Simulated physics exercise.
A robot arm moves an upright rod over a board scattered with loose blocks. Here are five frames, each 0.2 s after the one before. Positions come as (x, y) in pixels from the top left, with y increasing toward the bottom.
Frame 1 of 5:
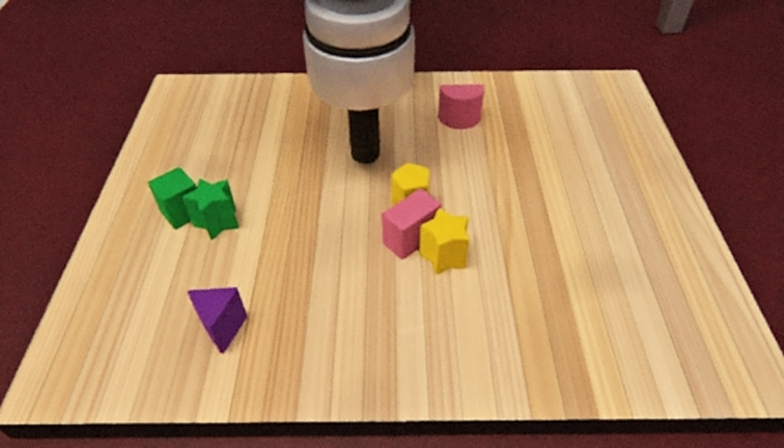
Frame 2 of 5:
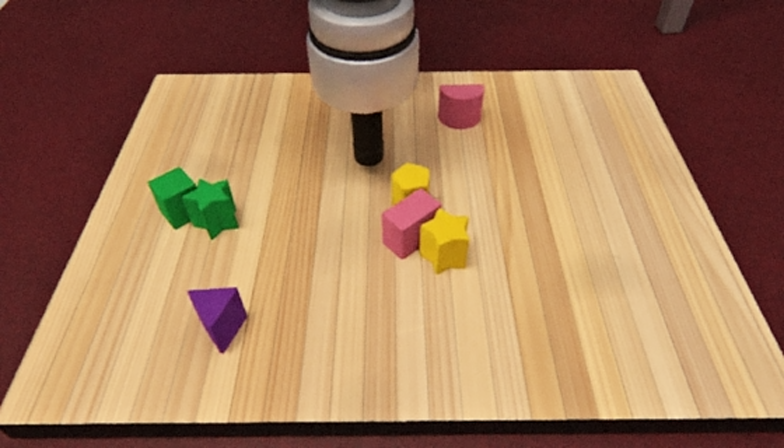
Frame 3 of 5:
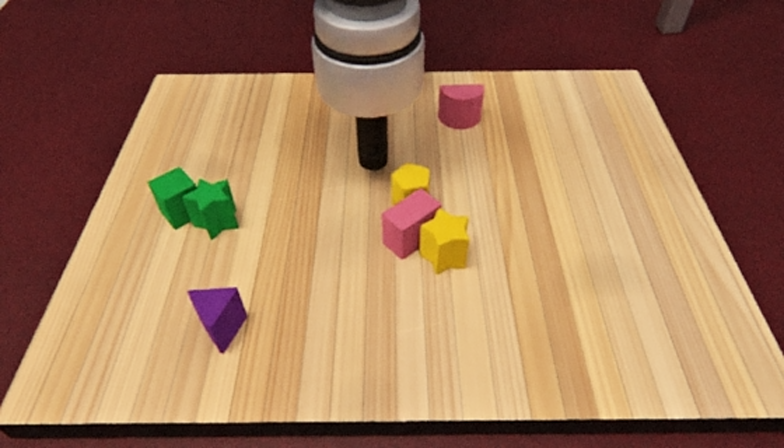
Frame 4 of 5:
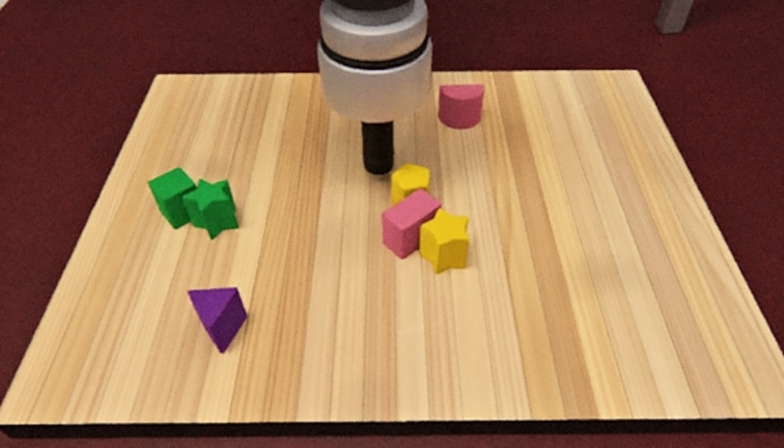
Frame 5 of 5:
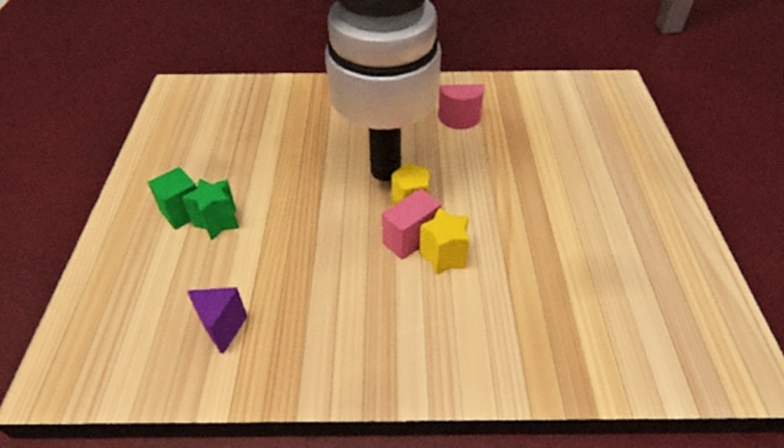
A robot arm slowly moved its upright black rod a short way right and toward the viewer, nearing a yellow block beside a pink one and a yellow star, while all the blocks stayed still.
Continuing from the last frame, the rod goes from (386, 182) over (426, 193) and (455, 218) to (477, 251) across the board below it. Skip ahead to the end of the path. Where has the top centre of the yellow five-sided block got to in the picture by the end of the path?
The yellow five-sided block ends near (458, 241).
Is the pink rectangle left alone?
No, it doesn't check out.
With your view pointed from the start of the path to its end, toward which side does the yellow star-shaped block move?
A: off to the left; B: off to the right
My pick is B.
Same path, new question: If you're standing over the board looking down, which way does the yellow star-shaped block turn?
Its spin: Anticlockwise.
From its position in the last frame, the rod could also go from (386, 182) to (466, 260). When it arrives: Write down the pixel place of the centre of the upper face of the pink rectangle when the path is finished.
I'd place it at (425, 232), taking the centre of its top.
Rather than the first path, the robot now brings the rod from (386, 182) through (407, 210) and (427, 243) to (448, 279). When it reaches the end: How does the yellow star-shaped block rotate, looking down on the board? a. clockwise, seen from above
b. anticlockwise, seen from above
a: Clockwise, seen from above.
On the path given first. One third of the way, rod (428, 184); yellow five-sided block (434, 187), turned 35° clockwise; pink rectangle (413, 216), turned 20° clockwise; yellow star-shaped block (452, 241).
Two thirds of the way, rod (456, 209); yellow five-sided block (454, 213), turned 65° clockwise; pink rectangle (410, 227), turned 65° clockwise; yellow star-shaped block (453, 256), turned 50° anticlockwise.
At the end, rod (479, 241); yellow five-sided block (458, 241), turned 105° clockwise; pink rectangle (407, 232), turned 85° clockwise; yellow star-shaped block (448, 272), turned 75° anticlockwise.
